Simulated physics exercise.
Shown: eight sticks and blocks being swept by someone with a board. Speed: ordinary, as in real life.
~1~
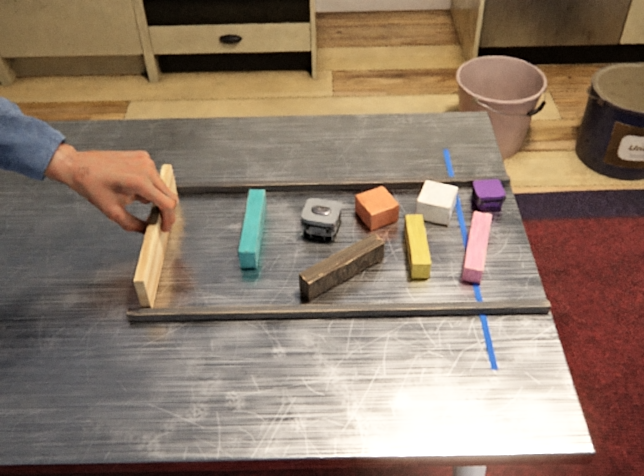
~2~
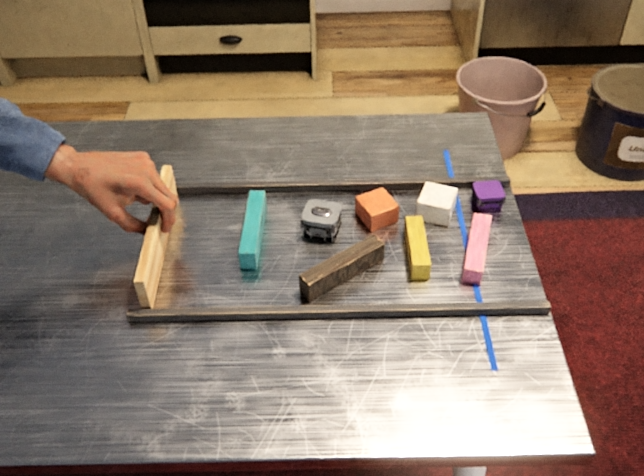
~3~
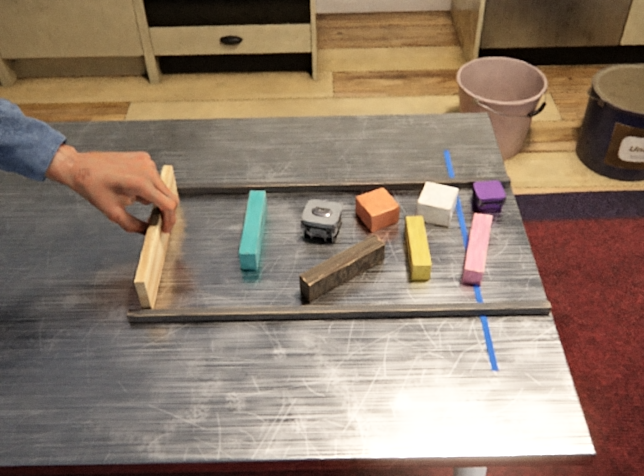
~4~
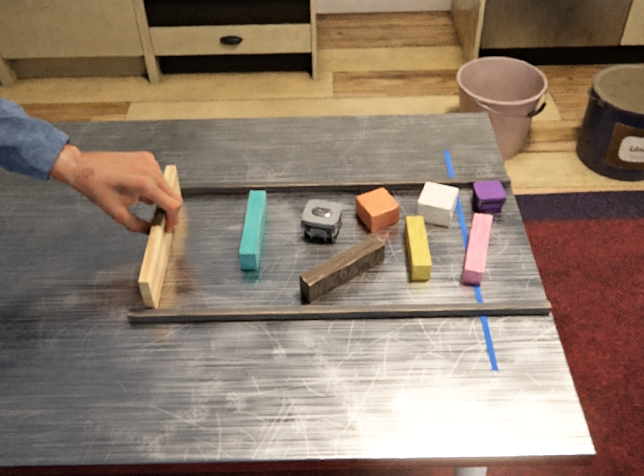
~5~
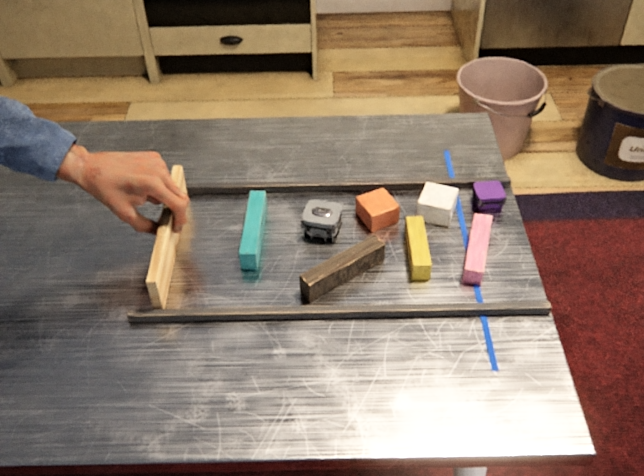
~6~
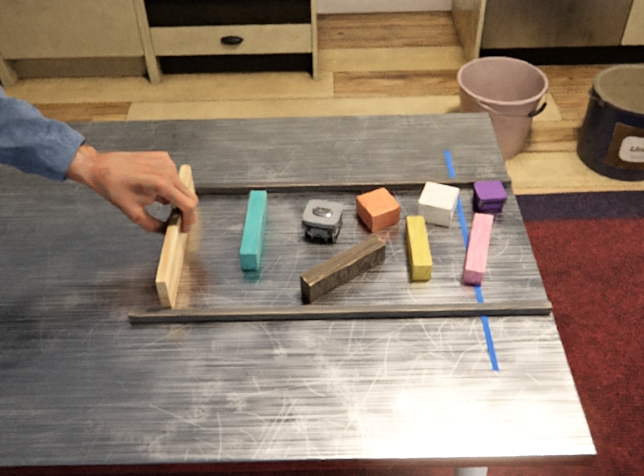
A hand slides a wooden board slightly right between two rails, toward coloured blocks and sticks lying still on a table.
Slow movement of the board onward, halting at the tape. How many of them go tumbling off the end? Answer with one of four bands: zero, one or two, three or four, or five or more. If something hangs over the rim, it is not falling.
Three or four.
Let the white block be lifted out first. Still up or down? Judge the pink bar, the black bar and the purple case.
As for the pink bar, it is not retained; the black bar is retained; the purple case is not retained.
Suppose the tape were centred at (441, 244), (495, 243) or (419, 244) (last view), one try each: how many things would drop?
Result per try: 2; 5; 1.
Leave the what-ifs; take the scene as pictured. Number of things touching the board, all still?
The count in contact is 2.
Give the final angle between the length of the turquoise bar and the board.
The angle is some 0°.
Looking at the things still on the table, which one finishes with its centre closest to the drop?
Foremost: The yellow bar.
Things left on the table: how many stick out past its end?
Tally: 1.
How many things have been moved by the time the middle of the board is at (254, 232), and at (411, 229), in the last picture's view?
Answer - first 1, then 8.
Early on, none off yet; purple case at rest near (489, 197); pink bar at rest near (478, 248); white block at rest near (438, 204).
A while later, none off yet; purple case travelled a little near (503, 197); pink bar at rest near (478, 248); white block travelled about its own width near (475, 202).
Finally, the number that fall off is three or four; lost, orange block, white block, pink bar and purple case.
